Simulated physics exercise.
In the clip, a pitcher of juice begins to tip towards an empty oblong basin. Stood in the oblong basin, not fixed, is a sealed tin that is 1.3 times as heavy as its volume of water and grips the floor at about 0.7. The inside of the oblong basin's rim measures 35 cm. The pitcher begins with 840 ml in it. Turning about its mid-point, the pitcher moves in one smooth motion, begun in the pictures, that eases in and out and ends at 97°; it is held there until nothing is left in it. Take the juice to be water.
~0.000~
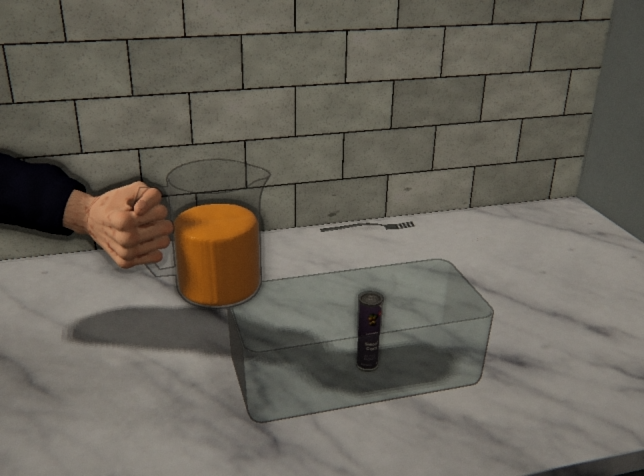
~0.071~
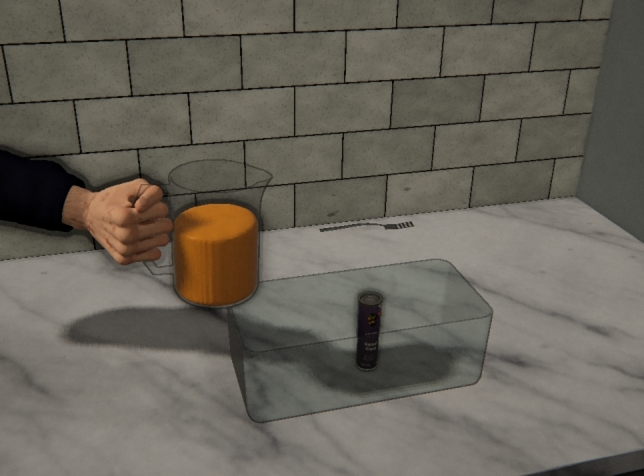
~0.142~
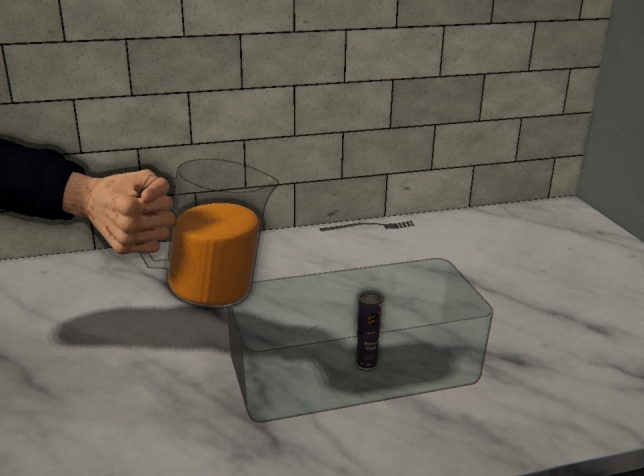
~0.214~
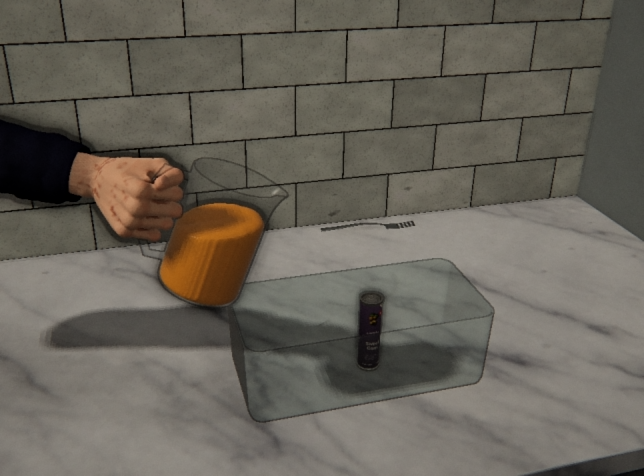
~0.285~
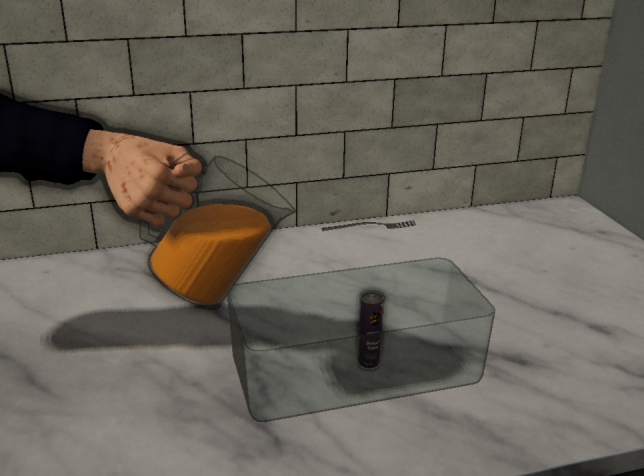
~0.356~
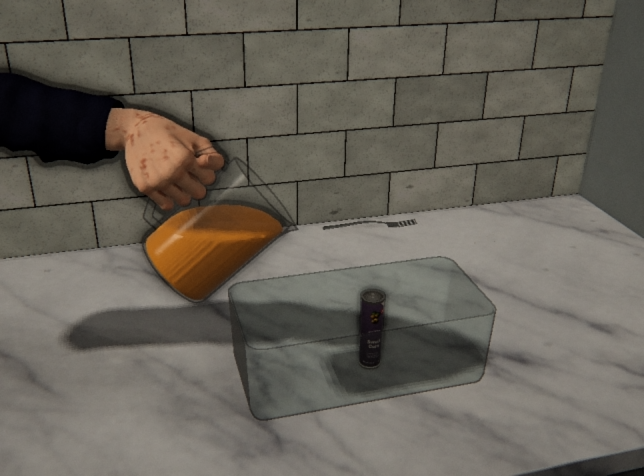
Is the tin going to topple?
It will not come down.
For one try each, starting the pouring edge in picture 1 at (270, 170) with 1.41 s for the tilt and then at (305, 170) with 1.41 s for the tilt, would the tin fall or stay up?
In the first try it remains standing; in the second it comes down.
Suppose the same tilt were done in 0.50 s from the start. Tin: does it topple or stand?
Outcome - the tin stays erect.
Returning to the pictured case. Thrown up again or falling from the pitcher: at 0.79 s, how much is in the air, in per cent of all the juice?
Near 18 per cent, I'd say.
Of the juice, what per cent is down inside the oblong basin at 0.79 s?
Around 46 parts in a hundred.
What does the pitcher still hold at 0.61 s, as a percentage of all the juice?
Remaining: Near 76 % of the total.
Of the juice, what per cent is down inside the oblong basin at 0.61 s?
The basin holds roughly 7 in a hundred parts at that moment.
By 0.61 s the tilt is 93° and 75 per cent is still to pour; the tin stands where it began.
By 0.79 s the tilt is 97° and 36 per cent is still to pour; the tin stands where it began.
By 0.98 s the tilt is 97° and 16 per cent is still to pour; the tin stands where it began.
By 1.19 s the tilt is 97° and 6 per cent is still to pour; the tin stands where it began.
At rest the tin stands where it began.
